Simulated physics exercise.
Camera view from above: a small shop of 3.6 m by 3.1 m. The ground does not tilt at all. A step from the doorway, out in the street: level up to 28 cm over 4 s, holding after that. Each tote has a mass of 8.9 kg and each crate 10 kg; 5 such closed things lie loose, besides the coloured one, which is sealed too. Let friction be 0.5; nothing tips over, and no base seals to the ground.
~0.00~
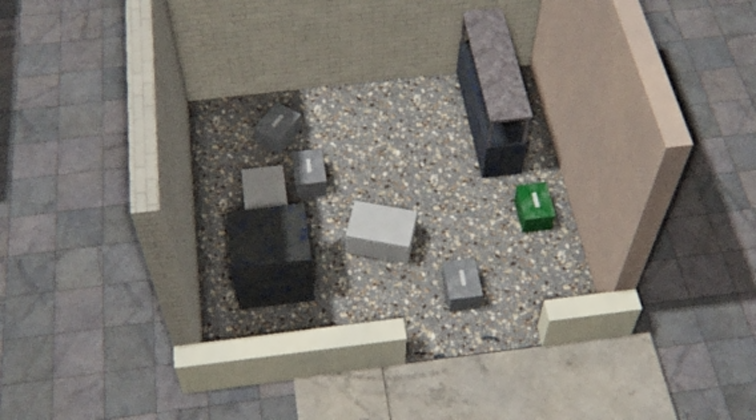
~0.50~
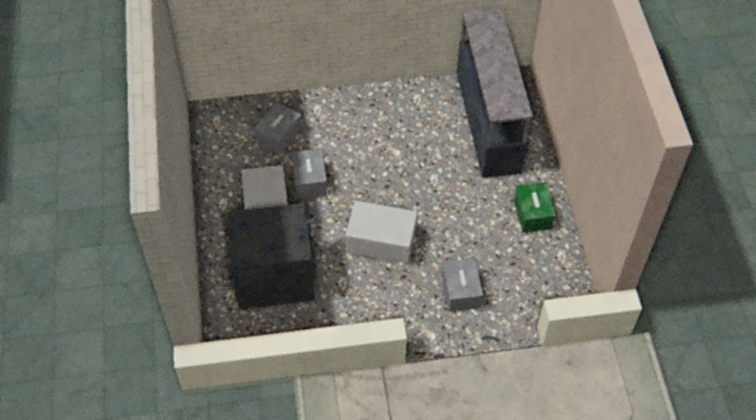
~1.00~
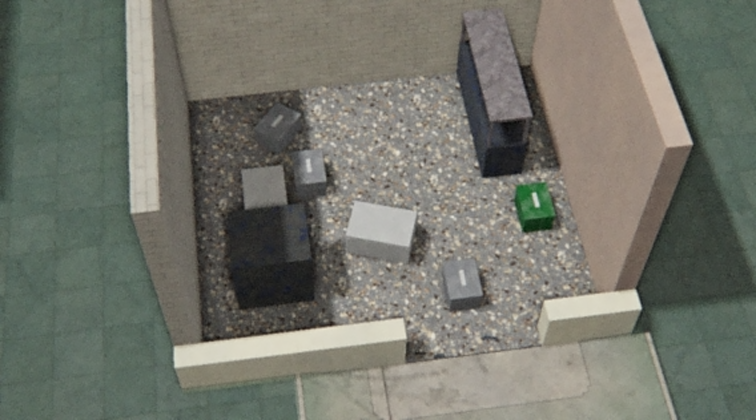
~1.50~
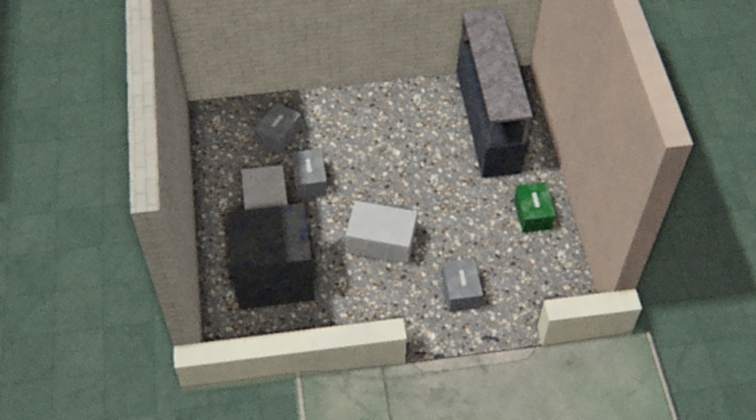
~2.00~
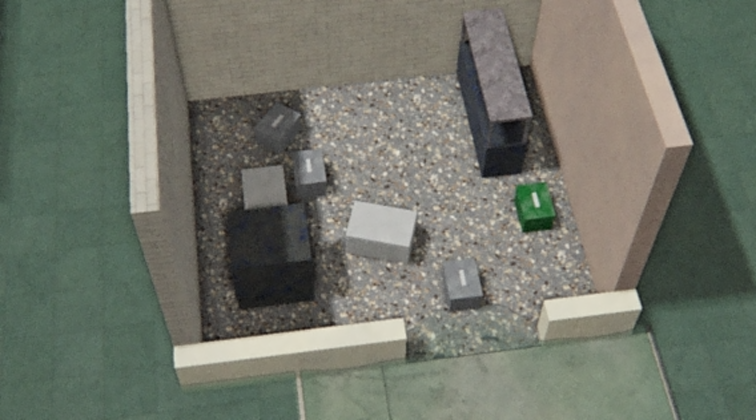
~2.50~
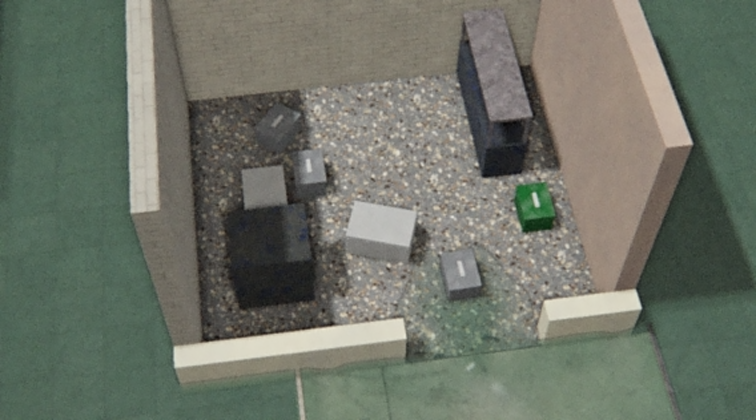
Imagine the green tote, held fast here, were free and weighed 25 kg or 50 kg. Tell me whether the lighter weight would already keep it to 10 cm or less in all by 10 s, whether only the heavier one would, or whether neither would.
Final guess: It can do with the lighter ballast.
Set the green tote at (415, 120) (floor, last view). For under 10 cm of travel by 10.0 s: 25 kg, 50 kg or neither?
Looking at the loads, only the heavier keeps it.
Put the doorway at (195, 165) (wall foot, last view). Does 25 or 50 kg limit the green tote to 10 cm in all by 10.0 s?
So only the heavy mass does it.
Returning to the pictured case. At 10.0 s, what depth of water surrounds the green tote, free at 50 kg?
About 13 cm.
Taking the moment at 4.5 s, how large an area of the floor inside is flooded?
Some 7.0 m2 of it.
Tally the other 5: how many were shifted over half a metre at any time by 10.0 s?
The count comes to 4.
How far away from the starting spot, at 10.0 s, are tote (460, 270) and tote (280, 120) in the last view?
The first is 300 cm from its start, the second 80 cm.
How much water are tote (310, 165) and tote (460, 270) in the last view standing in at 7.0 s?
First about 13 cm, second about 18 cm.
After 3.5 s the green tote would be 0 cm from its start with 25 kg and 0 cm from its start with 50 kg; 4 cm of water round it then.
After 4.5 s the green tote would be 0 cm from its start with 25 kg and 0 cm from its start with 50 kg; 9 cm of water round it then.
After 7.0 s the green tote would be 0 cm from its start with 25 kg and 0 cm from its start with 50 kg; 13 cm of water round it then.
After 10.0 s the green tote would be 0 cm from its start with 25 kg and 0 cm from its start with 50 kg; 13 cm of water round it then.
